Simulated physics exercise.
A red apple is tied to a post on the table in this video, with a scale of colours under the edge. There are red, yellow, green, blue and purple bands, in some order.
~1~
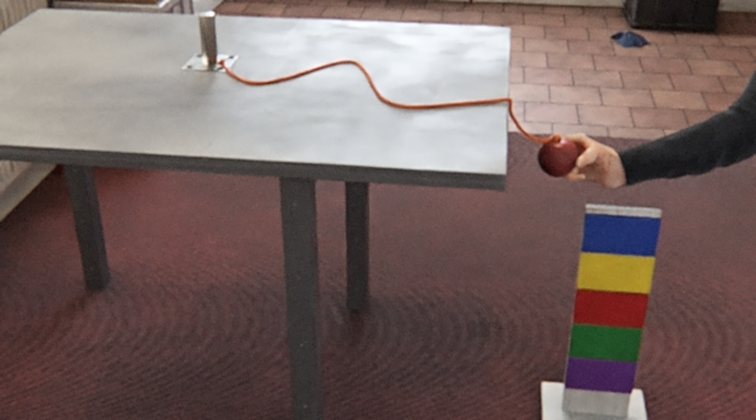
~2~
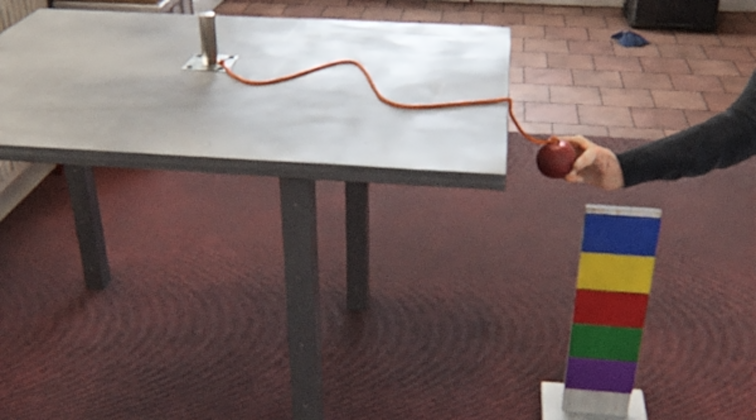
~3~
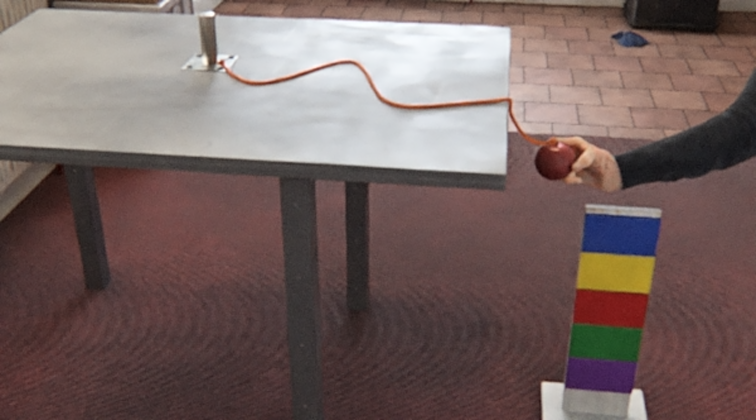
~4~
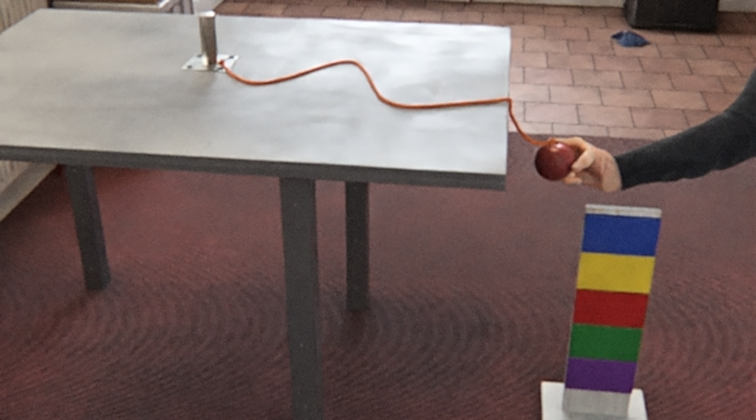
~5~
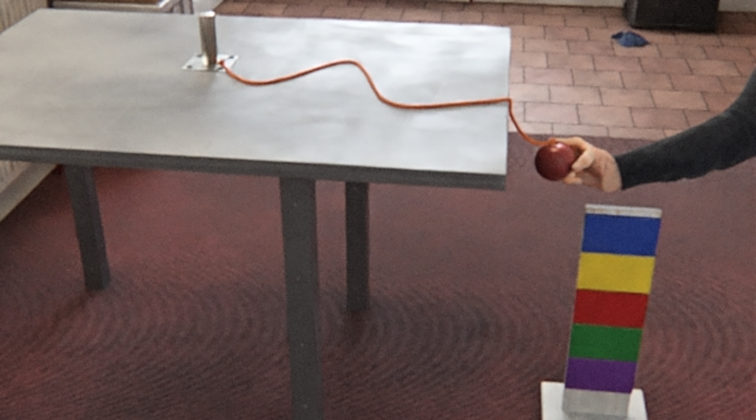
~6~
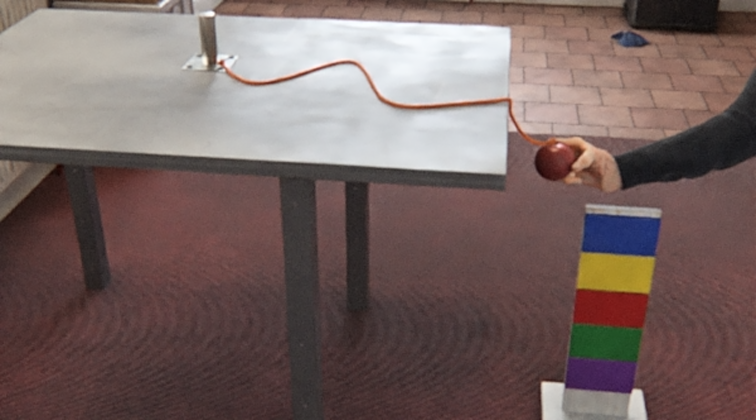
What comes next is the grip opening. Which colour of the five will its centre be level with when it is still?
Its centre will be level with red.
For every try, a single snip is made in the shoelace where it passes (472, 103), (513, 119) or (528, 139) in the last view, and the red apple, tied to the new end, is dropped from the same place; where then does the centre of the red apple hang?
In order, it ends up near (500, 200), (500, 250) and (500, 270).
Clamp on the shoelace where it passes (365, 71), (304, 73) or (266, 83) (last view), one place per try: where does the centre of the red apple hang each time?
First try around (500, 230), second around (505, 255), third around (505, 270).
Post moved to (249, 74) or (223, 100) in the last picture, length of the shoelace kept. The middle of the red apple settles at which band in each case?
The first case gives green, the second gives green.
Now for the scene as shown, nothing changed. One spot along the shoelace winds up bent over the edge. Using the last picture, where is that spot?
It's the bit near (381, 98).
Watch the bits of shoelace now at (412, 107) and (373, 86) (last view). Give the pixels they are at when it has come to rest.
They end up around (508, 133) and around (474, 89).
A little later, apple near (504, 271); level with yellow.
Next, apple near (492, 284); level with red.
When it is over, apple near (497, 290); level with red. The red one.
